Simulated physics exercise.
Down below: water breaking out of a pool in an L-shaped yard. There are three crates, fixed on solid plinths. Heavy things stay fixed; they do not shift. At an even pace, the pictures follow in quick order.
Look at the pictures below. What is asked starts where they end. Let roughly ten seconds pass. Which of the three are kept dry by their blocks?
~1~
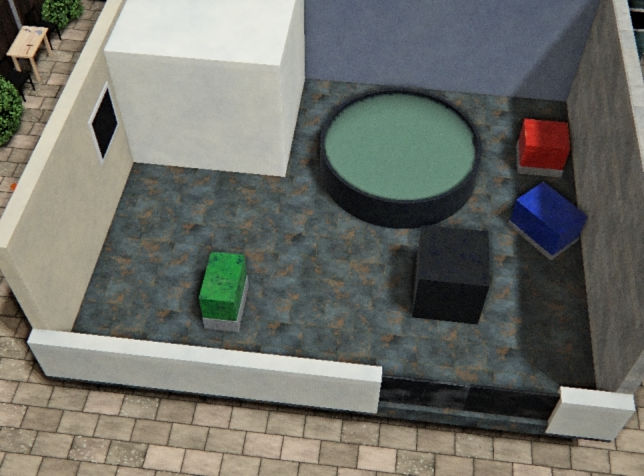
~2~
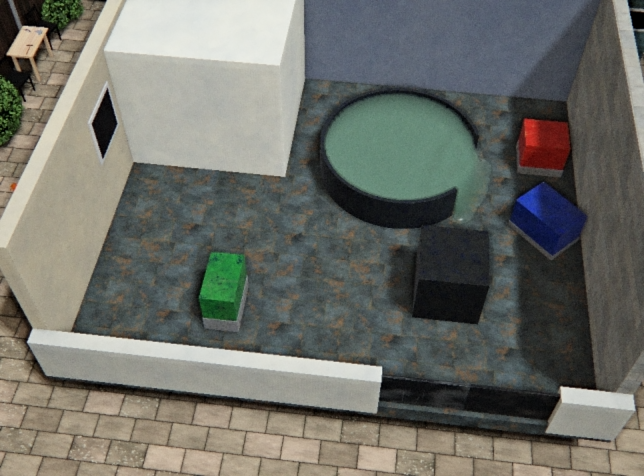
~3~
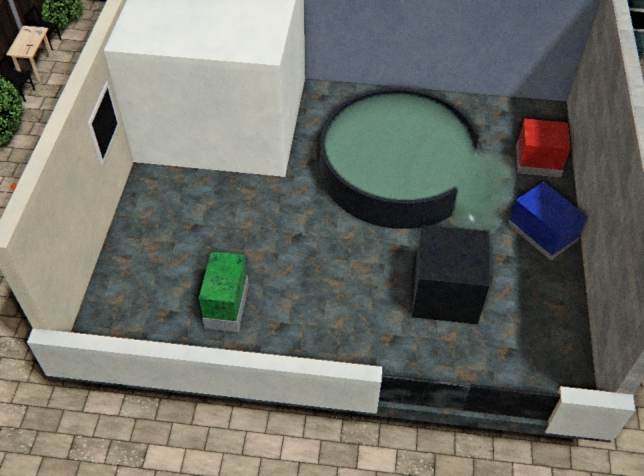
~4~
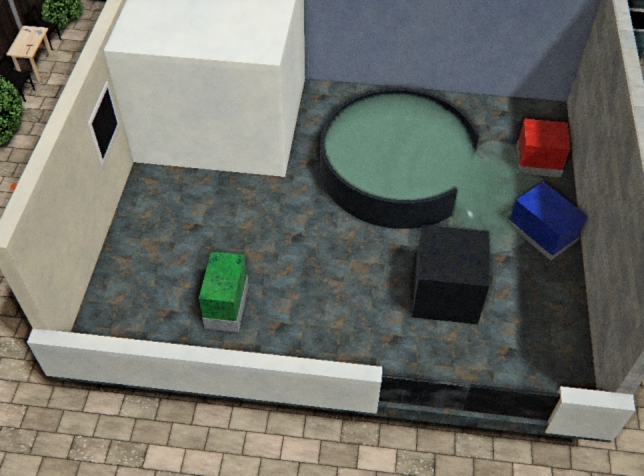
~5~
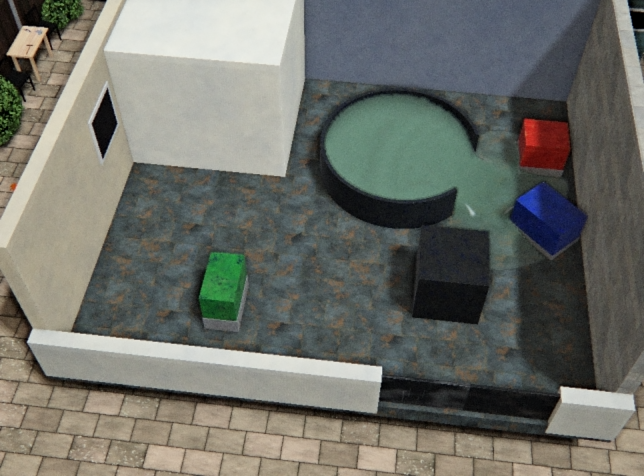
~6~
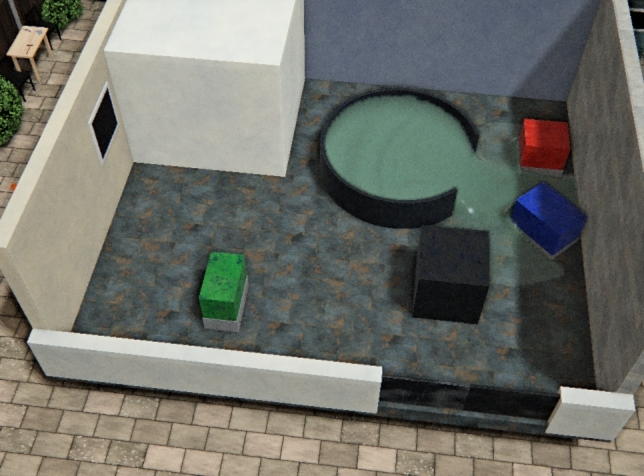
At the end, the green crate will not even get damp. The red crate will be wet. The blue crate will be wet.
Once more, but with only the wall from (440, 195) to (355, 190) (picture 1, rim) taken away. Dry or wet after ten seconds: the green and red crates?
Observed: Green stays clear; red stays clear.
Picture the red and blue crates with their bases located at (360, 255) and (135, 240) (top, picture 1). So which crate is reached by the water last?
I would point to the one in blue.
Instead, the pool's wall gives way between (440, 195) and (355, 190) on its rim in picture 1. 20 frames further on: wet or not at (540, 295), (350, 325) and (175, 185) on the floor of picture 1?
Read off point by point, the answer is soaking, soaking, not soaked.
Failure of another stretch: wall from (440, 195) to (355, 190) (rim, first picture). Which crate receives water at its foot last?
That would be the red-painted one.
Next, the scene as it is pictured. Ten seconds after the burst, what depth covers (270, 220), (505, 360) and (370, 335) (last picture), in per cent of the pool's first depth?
In turn 4, 14 and 10 in a hundred.
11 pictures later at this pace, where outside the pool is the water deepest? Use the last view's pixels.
(567, 225).
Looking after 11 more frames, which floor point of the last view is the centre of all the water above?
The water centres close to (454, 188).
A moment on, water covers 20 % of the floor; the green crate not reached, the red crate water round its plinth, the blue crate water round its plinth.
Next, water covers 30 % of the floor; the green crate not reached, the red crate water round its plinth, the blue crate water round its plinth.
Then, water covers 40 % of the floor; the green crate not reached, the red crate water round its plinth, the blue crate water round its plinth.
Later, water covers 80 % of the floor; the green crate water round its plinth, the red crate water round its plinth, the blue crate water round its plinth.
In the end, water covers 95 % of the floor; the green crate stayed above the water, the red crate was topped, the blue crate was topped.
